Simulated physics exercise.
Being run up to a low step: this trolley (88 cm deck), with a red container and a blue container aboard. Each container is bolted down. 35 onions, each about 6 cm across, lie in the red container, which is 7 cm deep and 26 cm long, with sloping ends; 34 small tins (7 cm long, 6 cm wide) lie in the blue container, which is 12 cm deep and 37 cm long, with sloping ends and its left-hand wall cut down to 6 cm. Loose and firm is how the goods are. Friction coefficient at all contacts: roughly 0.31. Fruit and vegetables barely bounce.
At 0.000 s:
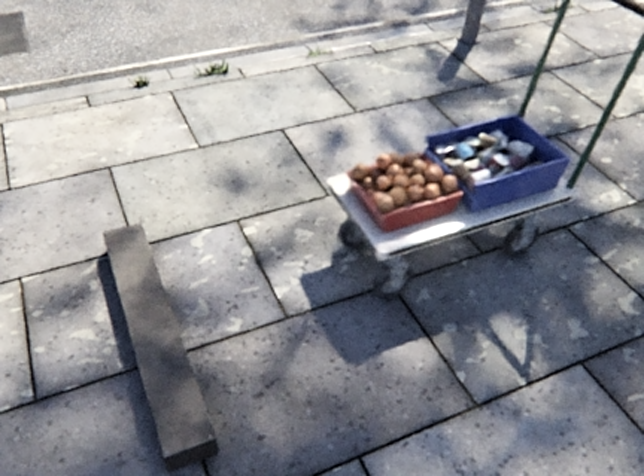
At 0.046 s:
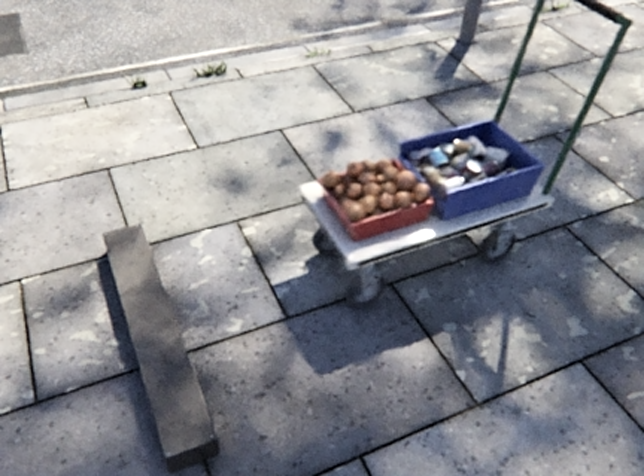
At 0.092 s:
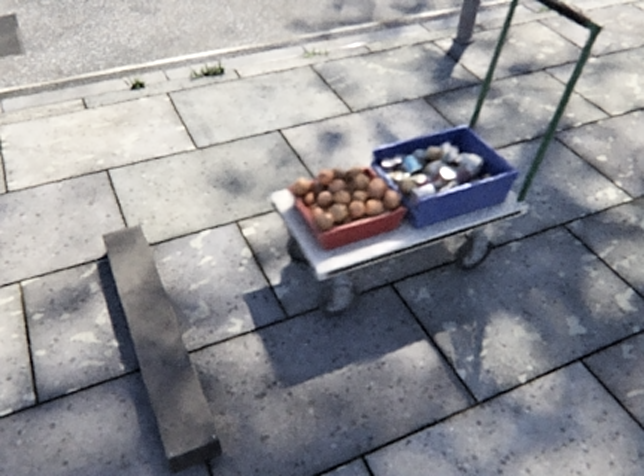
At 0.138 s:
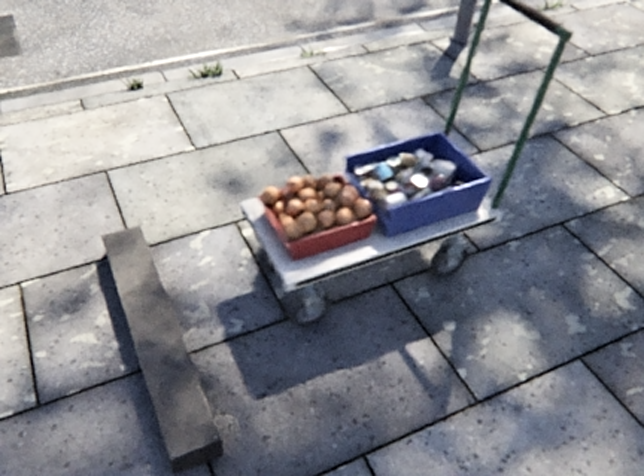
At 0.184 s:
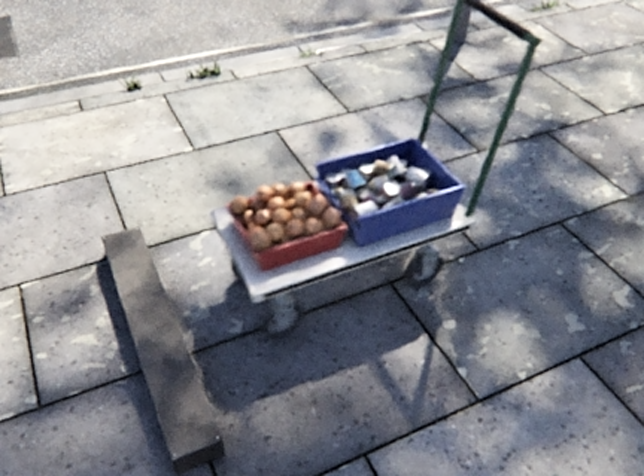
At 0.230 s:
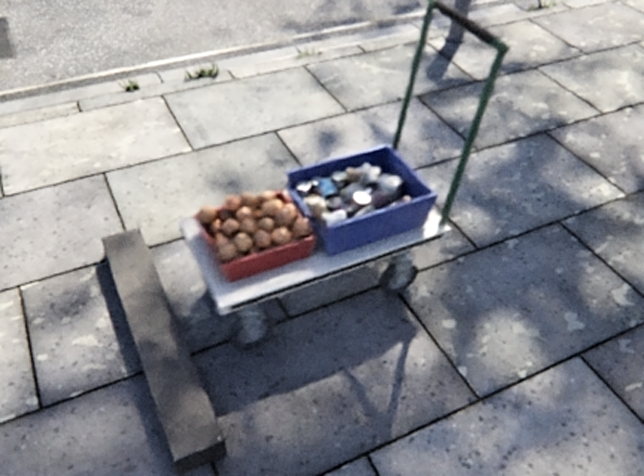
The clip opens on a paved walkway in patchy sunlight, where a flat trolley carries a red container of round brown goods and a blue container of small tins. It rolls steadily leftward and slightly nearer, drawing closer to a low, dark step, while both loads stay inside their containers.
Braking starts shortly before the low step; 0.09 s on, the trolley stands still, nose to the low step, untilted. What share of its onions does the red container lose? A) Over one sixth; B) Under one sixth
A, over one sixth.
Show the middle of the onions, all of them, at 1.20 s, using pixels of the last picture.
Around (174, 257) in pixels.
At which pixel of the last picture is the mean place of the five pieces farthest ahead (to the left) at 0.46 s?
I'd say near (117, 267).
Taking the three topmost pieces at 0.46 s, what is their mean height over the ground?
Roughly 66 centimetres.
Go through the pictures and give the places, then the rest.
In the first frame (we follow the rim corner now nearest the camera), red container at (383, 215); blue container at (475, 185); 74 cm still to roll; nothing out yet.
Red container at (353, 224); blue container at (447, 192); 62 cm still to roll, in the second frame.
Red container at (322, 234); blue container at (418, 200); 50 cm still to roll, in the third frame.
Red container at (290, 243); blue container at (388, 209); 39 cm still to roll, in the fourth frame.
Red container at (257, 254); blue container at (358, 218); 27 cm still to roll, in the fifth frame.
Red container at (223, 265); blue container at (327, 228); 15 cm still to roll; nothing out yet, in the sixth frame.
After 0.24 s, braking starts.
After 0.34 s, 1 of 35 out of the red container and 2 of 34 out of the blue container.
After 0.46 s, 10 of 35 out of the red container and 7 of 34 out of the blue container.
After 0.69 s, 15 of 35 out of the red container and 12 of 34 out of the blue container.
Final count (at 1.20 s), 15 of 35 out of the red container and 12 of 34 out of the blue container. Asked share, 15 of 35, 43 per cent.
